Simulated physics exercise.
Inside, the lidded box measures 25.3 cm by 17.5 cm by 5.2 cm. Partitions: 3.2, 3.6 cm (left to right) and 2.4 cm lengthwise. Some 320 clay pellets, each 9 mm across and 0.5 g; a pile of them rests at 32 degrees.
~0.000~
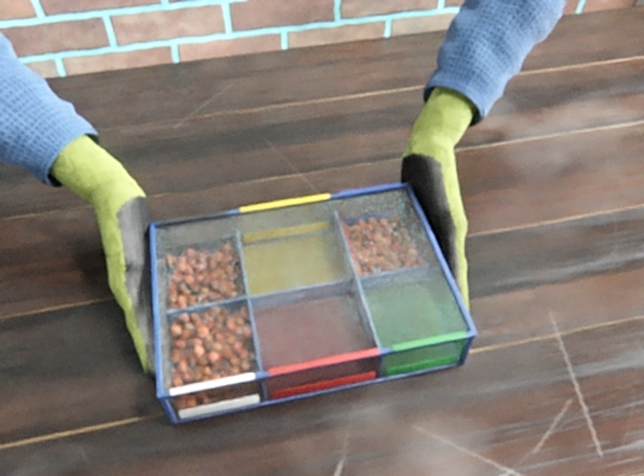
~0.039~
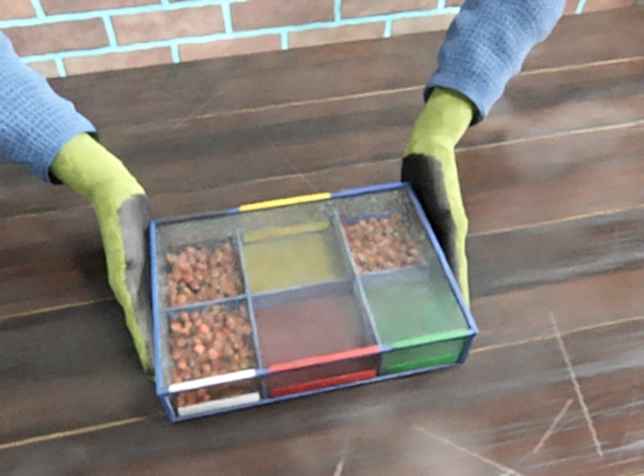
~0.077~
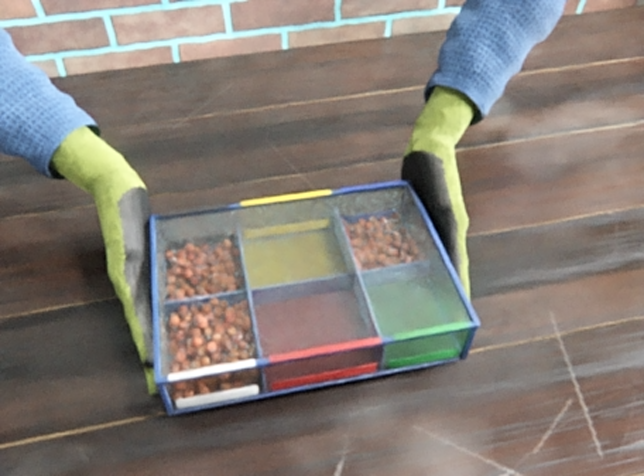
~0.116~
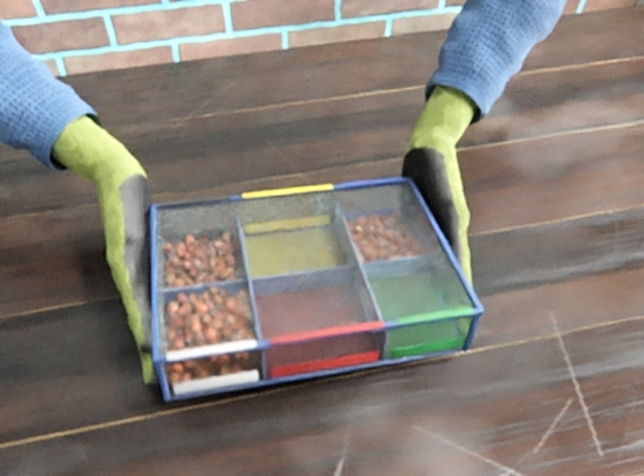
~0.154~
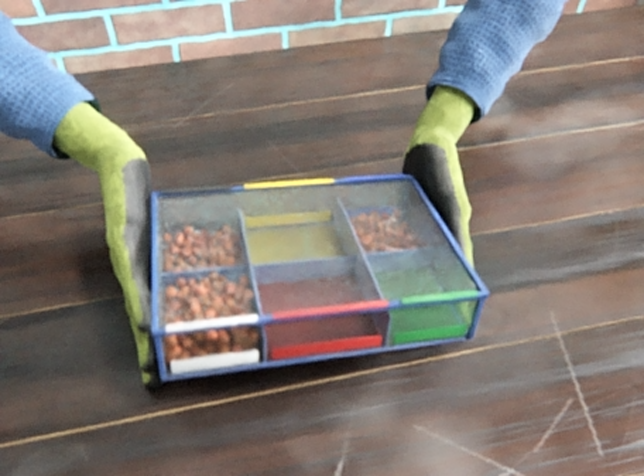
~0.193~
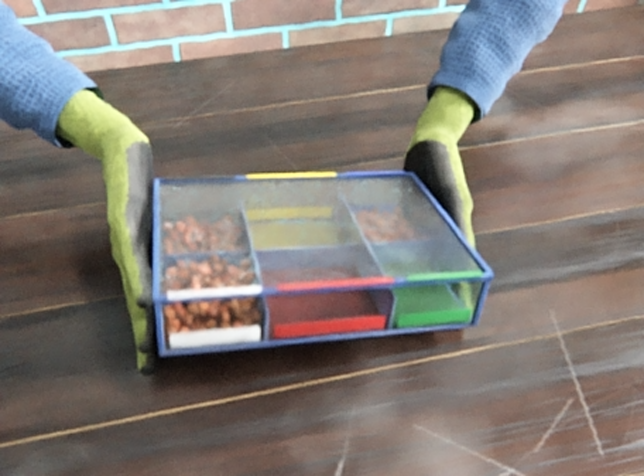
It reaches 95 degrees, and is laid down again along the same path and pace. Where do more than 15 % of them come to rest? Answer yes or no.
Red compartment: No; blue compartment: Yes; green compartment: No; yellow compartment: Yes; white compartment: No; black compartment: Yes.
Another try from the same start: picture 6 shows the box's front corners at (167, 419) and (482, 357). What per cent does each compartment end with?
Red 10; blue 5; green 25; yellow 0; white 60; black 0.
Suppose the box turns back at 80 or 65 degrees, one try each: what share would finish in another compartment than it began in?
About 35 and 20 per cent.
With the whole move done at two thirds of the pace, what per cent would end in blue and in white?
Blue 35; white 5.
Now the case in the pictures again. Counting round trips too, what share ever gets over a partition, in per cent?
About 40 per cent.
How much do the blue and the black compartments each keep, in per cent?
Blue 35, black 35.
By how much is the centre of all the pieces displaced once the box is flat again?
About 6.0 cm.
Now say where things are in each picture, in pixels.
In the first picture, box tilt 0 degrees, front corners at (163, 393) and (470, 333); blue 30 %, white 45 %, black 25 %.
In the second picture, box tilt 1 degrees, front corners at (162, 390) and (471, 330).
In the third picture, box tilt 3 degrees, front corners at (161, 379) and (473, 323), lowest corner right back.
In the fourth picture, box tilt 8 degrees, front corners at (159, 358) and (477, 310), lowest corner right back.
In the fifth picture, box tilt 13 degrees, front corners at (158, 330) and (481, 293), lowest corner right back.
In the sixth picture, box tilt 18 degrees, front corners at (159, 298) and (486, 275), lowest corner right back; blue 30 %, white 45 %, black 25 %. Its pace works out near 140 degrees a second.
After 0.83 s, tilt 95 degrees; blue 30 %, yellow 10 %, white 25 %, black 35 %.
After 1.26 s, tilt 41 degrees; blue 35 %, yellow 25 %, white 5 %, black 35 %.
Then, at 1.77 s, tilt 0 degrees; blue 35 %, yellow 25 %, white 5 %, black 35 %.
By 2.5 s all is still; red 0 %, blue 35 %, green 0 %, yellow 25 %, white 5 %, black 35 %.
